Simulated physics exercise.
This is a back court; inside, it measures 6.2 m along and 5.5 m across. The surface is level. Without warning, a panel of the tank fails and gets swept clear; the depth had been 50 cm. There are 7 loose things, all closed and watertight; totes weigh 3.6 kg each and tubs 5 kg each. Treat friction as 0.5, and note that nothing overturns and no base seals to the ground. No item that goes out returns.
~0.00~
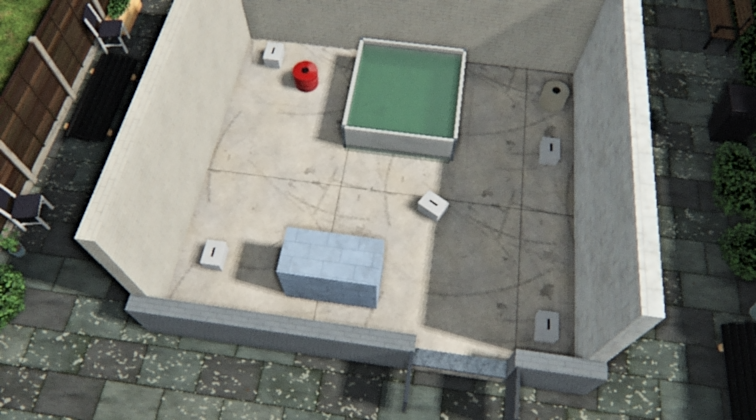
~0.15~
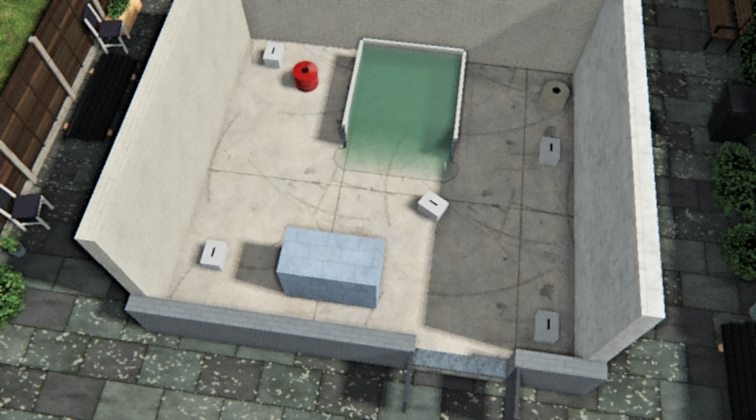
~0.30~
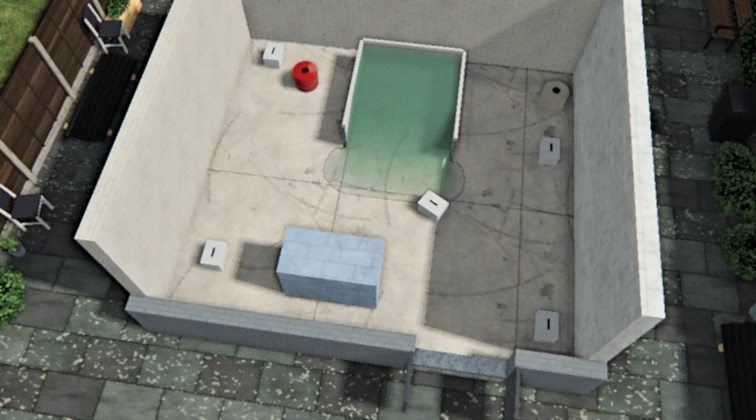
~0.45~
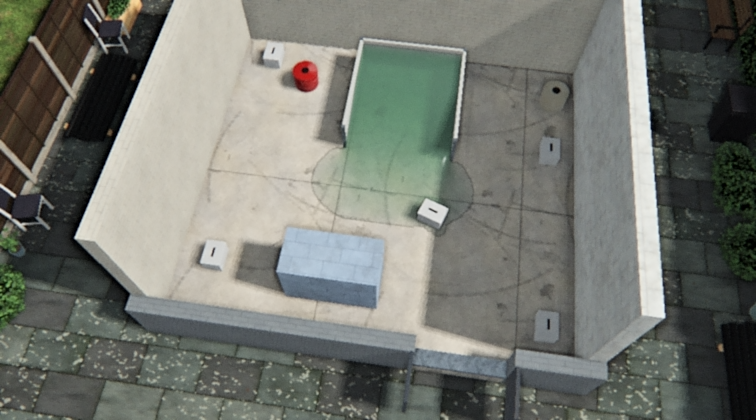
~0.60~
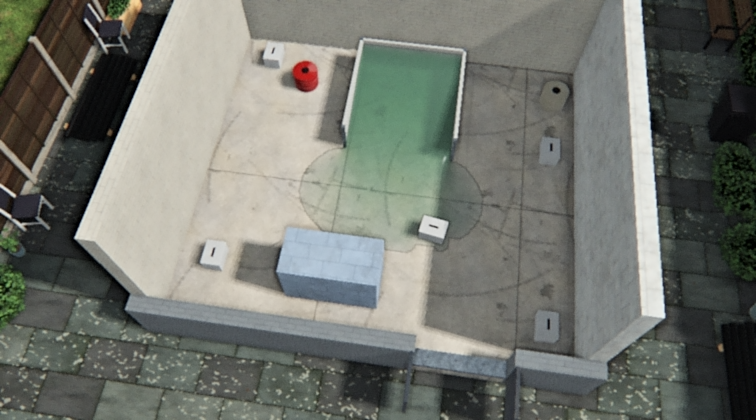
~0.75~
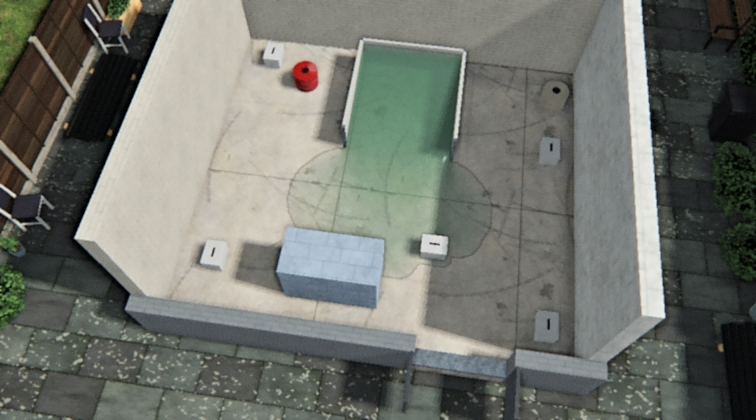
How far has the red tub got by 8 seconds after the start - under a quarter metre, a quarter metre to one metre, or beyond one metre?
Chances are it edges a little way.
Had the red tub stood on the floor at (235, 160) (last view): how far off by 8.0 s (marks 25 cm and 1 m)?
Put there, it wanders off a long way.
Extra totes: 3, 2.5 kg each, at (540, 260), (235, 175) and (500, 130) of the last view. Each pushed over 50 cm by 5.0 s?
Result, in listed order: Exceeded / exceeded / not exceeded.
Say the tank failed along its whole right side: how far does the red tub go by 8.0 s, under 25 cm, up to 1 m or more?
The red tub simply stays where it is.
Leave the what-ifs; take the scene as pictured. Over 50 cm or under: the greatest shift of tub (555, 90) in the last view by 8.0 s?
Below the mark.
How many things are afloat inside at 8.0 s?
The count is 4.
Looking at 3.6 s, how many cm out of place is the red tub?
Some 0 cm from the start.
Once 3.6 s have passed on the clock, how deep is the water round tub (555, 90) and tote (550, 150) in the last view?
0 and 0 cm.
After 1.6 s the red tub is near (305, 70), 0.0 m from its start, aground; 0 of 7 are out; 0 afloat.
After 3.6 s the red tub is near (305, 70), 0.0 m from its start, aground; 1 of 7 are out; 2 afloat.
After 5.6 s the red tub is near (305, 70), 0.0 m from its start, aground; 1 of 7 are out; 3 afloat.
After 8.0 s the red tub is near (322, 55), 0.4 m from its start, afloat; 1 of 7 are out; 4 afloat.
